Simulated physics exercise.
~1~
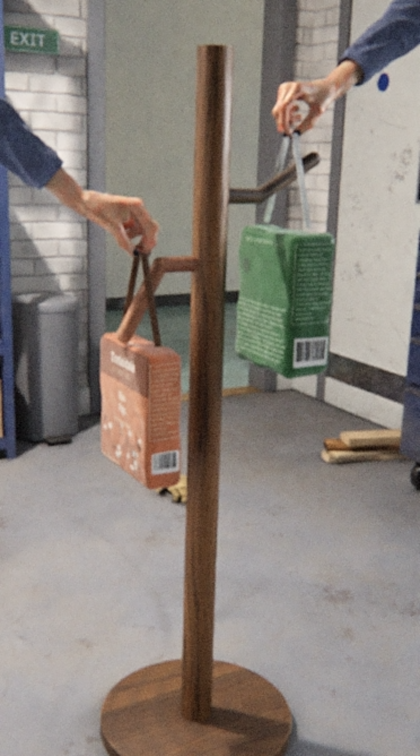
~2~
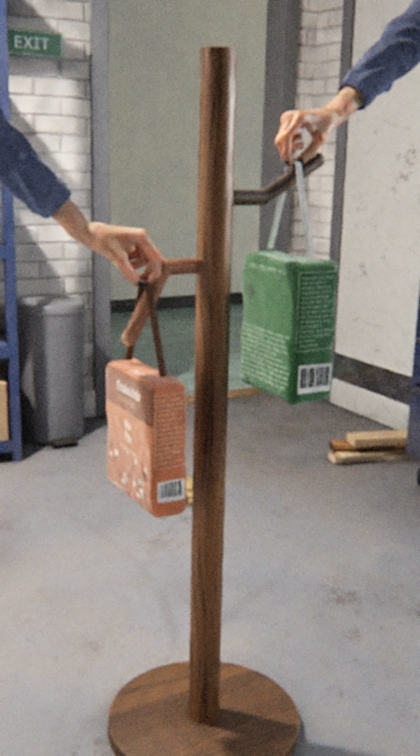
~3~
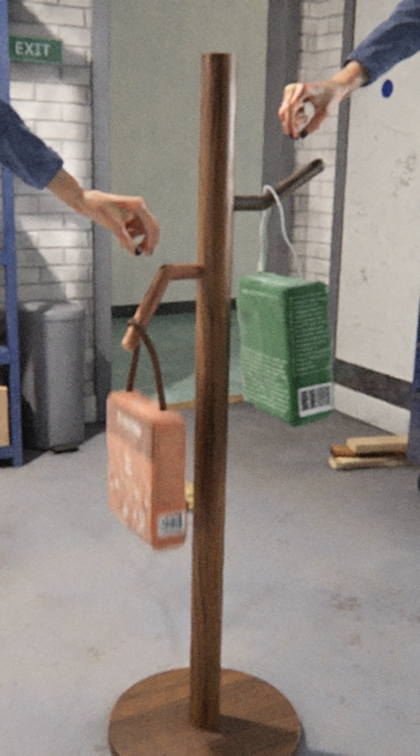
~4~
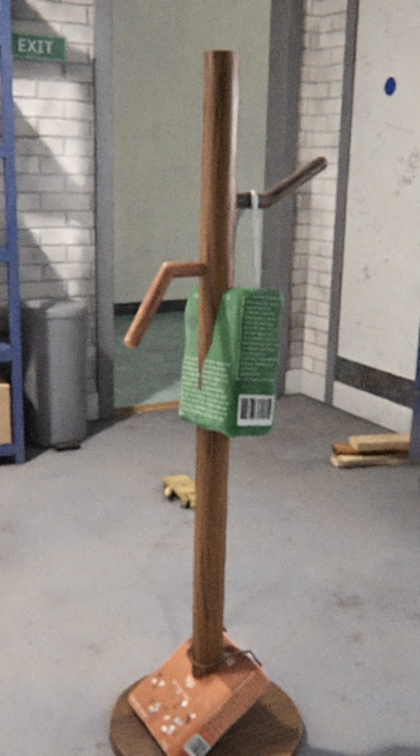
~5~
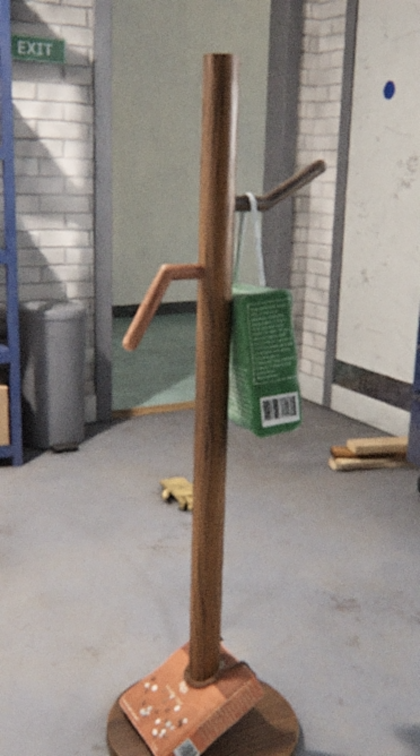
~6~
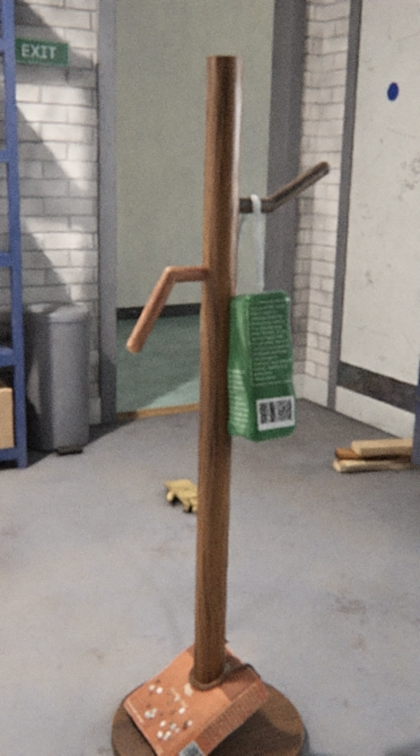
In the video, two hands lower an orange bag and a green sack onto opposite pegs of a wooden stand and let go. The orange bag slips off the left peg and lands on the base, while the green sack swings and stays hanging on the right.
